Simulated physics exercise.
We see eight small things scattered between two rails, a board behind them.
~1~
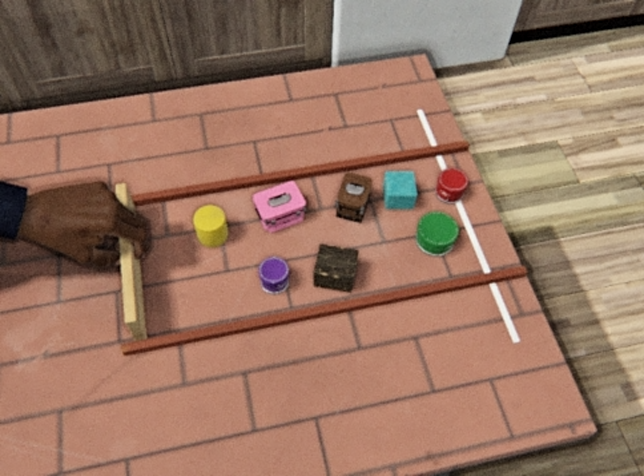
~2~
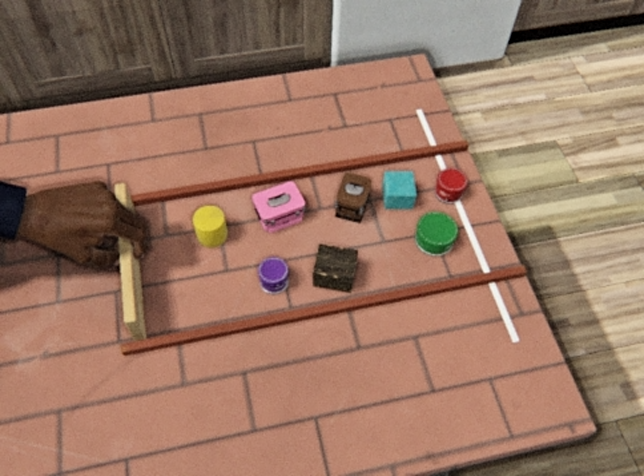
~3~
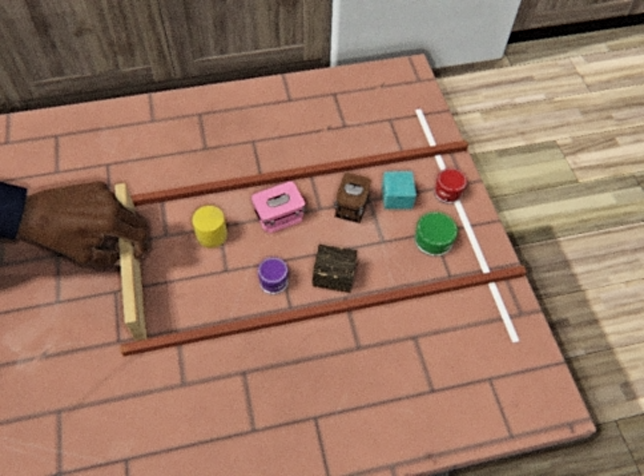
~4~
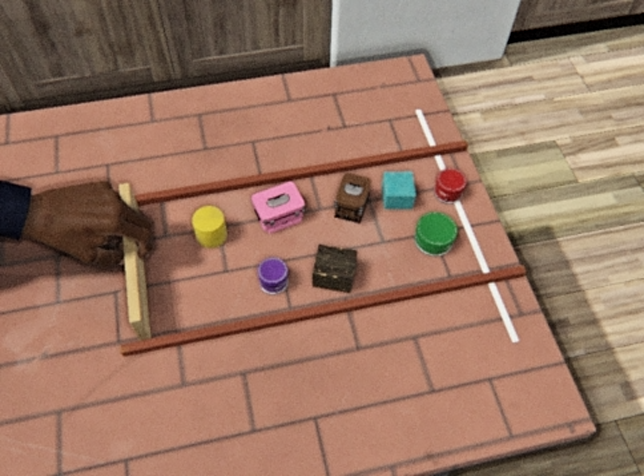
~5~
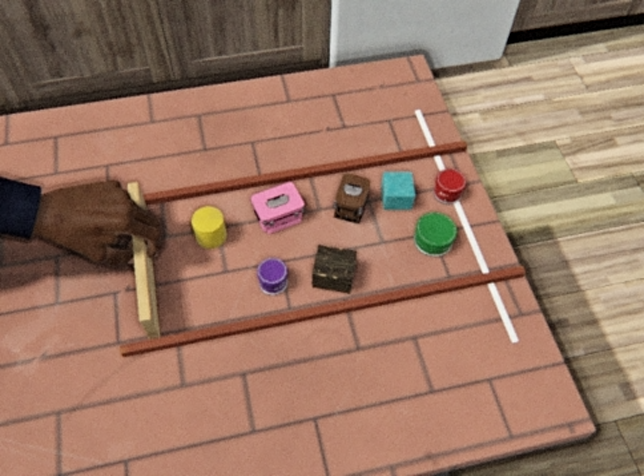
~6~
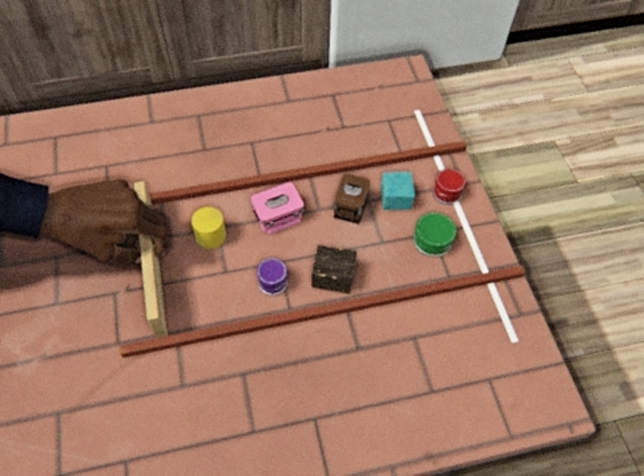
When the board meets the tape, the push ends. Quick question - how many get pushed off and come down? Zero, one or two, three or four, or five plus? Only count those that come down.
In the end three or four are gone from the table.
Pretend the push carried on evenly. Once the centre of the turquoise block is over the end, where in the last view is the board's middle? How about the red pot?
(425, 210) and (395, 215), roughly.
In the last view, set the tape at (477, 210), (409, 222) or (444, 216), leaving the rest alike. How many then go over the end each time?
Down on the floor: 4, 1 and 2.
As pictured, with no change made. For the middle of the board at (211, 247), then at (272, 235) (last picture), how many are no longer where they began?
The count is 1 at the first point and 3 at the second.
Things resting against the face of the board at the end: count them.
It touches 4.
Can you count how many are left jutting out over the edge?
I count 0 overhanging.
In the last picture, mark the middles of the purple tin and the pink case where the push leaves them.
Near (483, 223) and (459, 162).
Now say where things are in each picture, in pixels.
In the first picture, red pot (451, 186); green tin (437, 234); turquoise block (400, 191); board (131, 260); tape (462, 212).
In the second picture, green tin (436, 234); purple tin (274, 276).
In the third picture, turquoise block (399, 190); pink case (279, 207).
In the fourth picture, red pot (450, 186); black block (335, 269).
In the fifth picture, green tin (435, 235); board (143, 258).
In the sixth picture, red pot (449, 187); green tin (434, 235); turquoise block (397, 191); board (151, 257); tape (460, 213).
Soon after, none off yet; red pot at rest near (449, 187); green tin at rest near (434, 235); turquoise block at rest near (397, 191).
After that, none off yet; red pot at rest near (449, 187); green tin at rest near (434, 235); turquoise block at rest near (400, 191).
And then, none off yet; red pot tilting a little near (501, 182); green tin displaced about its own width near (452, 217); turquoise block displaced well along near (470, 179).
In the end, the number that fall off is three or four; gone, brown case, turquoise block, green tin and red pot.
